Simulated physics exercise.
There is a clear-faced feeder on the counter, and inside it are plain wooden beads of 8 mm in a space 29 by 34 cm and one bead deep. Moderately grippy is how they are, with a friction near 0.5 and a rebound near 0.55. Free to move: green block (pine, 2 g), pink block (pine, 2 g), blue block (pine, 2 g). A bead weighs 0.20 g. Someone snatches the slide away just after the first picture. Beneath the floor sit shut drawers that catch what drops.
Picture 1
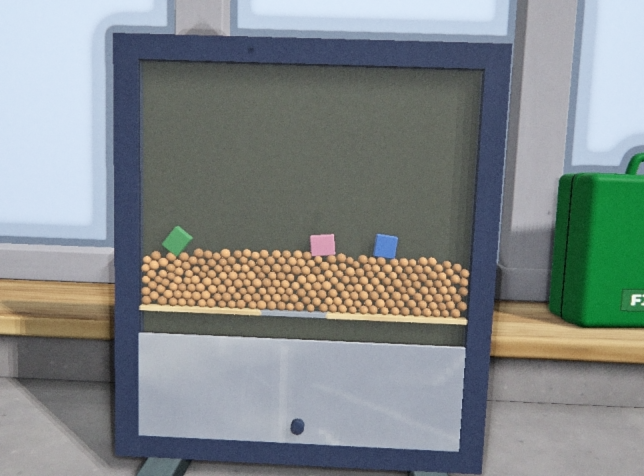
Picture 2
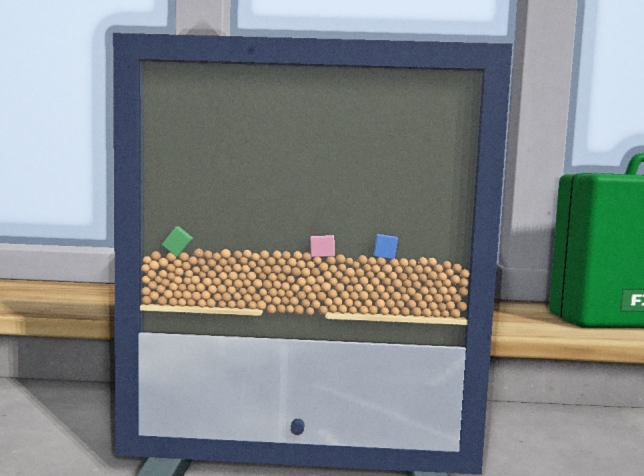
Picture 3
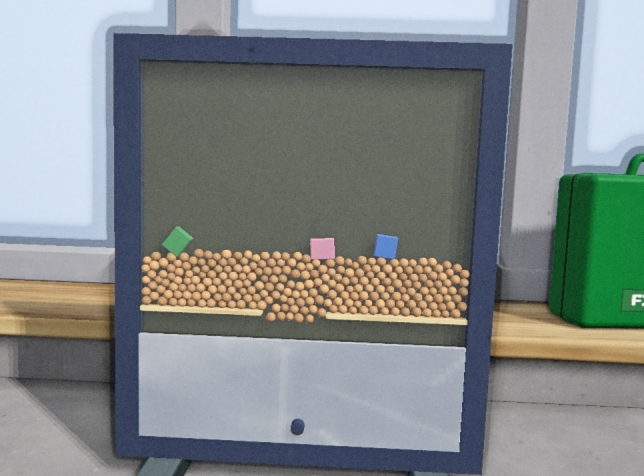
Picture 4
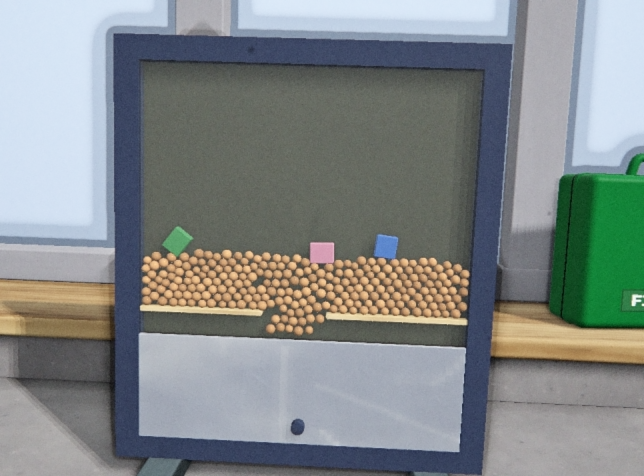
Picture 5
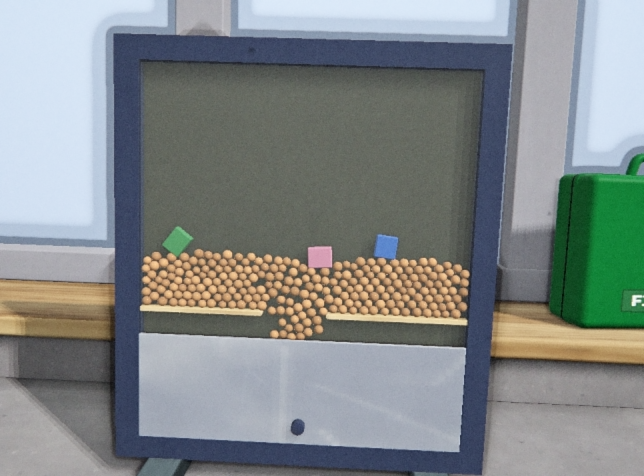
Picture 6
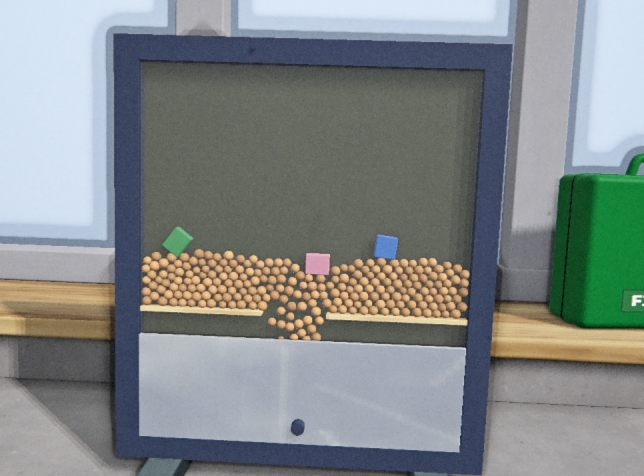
A clear-faced feeder with a dark blue frame stands on a counter before pale windows, seen from the front by a still camera. Wooden beads lie in a wide layer inside, topped by a green block at left, a pink near the middle and a blue at right, with a green case beyond. The slide beneath disappears, beads drop through the gap, and the pink block sinks slightly leftward.
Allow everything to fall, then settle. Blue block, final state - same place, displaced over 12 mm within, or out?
Out.
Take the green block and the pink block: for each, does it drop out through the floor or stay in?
Green block still there, pink block gone.
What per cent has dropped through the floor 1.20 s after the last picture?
I'd put it at some 50 per cent.
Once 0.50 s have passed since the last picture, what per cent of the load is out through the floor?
Around 40 %.
Then, 0.15 s after the last picture, 25 % are out; green block moved 0.0 cm tilted 52°; pink block below the floor; blue block moved 0.7 cm.
Then, 0.50 s after the last picture, 40 % are out; green block moved 0.0 cm tilted 52°; pink block below the floor; blue block below the floor.
Then, 1.20 s after the last picture, 50 % are out; green block moved 3.6 cm tilted 83°; pink block below the floor; blue block below the floor.
At rest 1.7 s after the last picture, 50 % are out; green block moved 3.6 cm tilted 72°; pink block below the floor; blue block below the floor.
